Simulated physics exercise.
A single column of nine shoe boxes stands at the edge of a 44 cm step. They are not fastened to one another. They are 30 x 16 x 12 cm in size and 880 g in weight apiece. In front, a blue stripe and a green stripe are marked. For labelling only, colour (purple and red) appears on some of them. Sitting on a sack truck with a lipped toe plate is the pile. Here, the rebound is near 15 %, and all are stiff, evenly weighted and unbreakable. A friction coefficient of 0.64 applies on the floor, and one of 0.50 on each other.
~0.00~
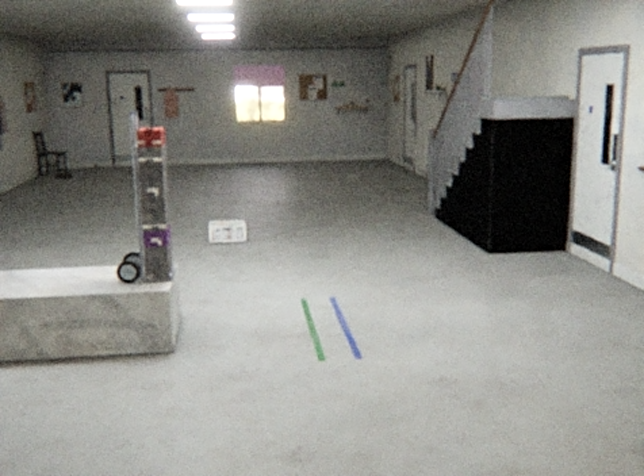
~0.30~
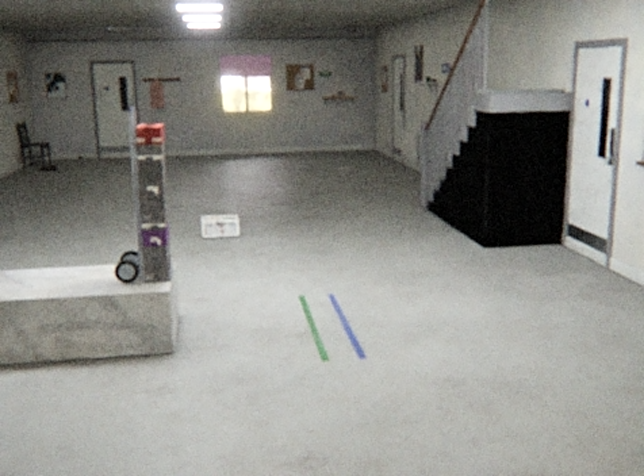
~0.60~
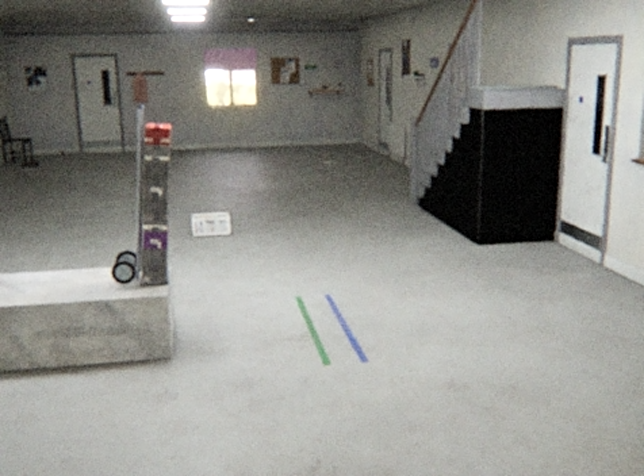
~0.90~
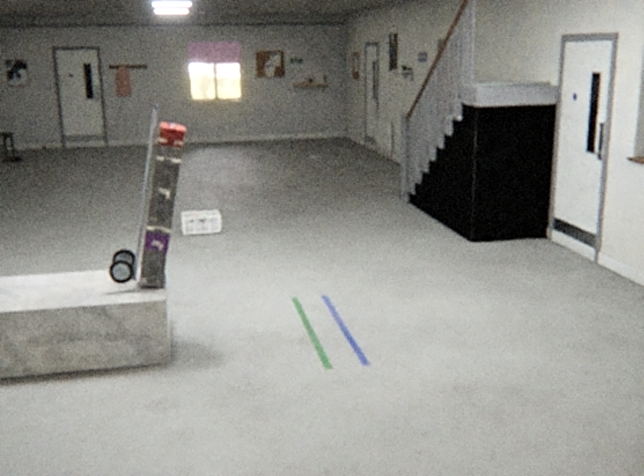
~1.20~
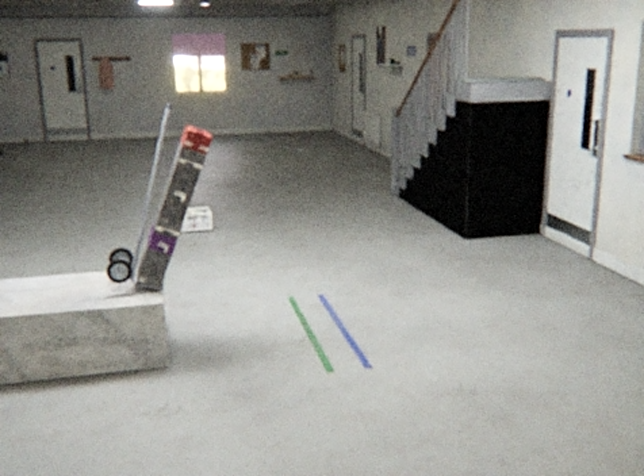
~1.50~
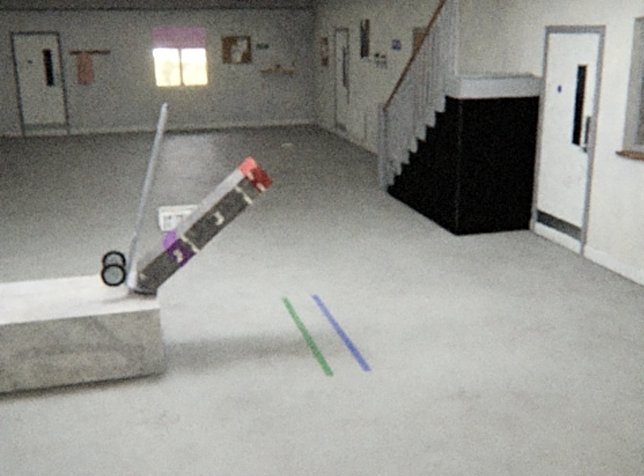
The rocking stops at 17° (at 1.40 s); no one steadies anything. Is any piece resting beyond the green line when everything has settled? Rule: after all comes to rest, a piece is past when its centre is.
Yes.
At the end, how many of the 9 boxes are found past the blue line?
1.
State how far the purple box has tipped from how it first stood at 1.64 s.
Near 70 degrees from where it started.
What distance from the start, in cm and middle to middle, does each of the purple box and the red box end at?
Purple: 80 cm, red: 195 cm.
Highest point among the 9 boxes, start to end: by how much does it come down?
Roughly 128 centimetres.
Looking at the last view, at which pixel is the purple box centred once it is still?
Roughly at (213, 332).
After 1.64 s, none of the 9 boxes past the green line, 9 disturbed; purple box 72° from how it stood, 19 cm lower; red box 69° from how it stood, 64 cm lower.
After 1.88 s, 2 of the 9 boxes past the green line; red box on its side; purple box on its side.
In the end (3.0 s), 2 of the 9 boxes past the green line; red box on its side; purple box on its side. The farthest middle lies 26 cm beyond that line. From the last view, middles, red box near (339, 318), purple box near (213, 332).
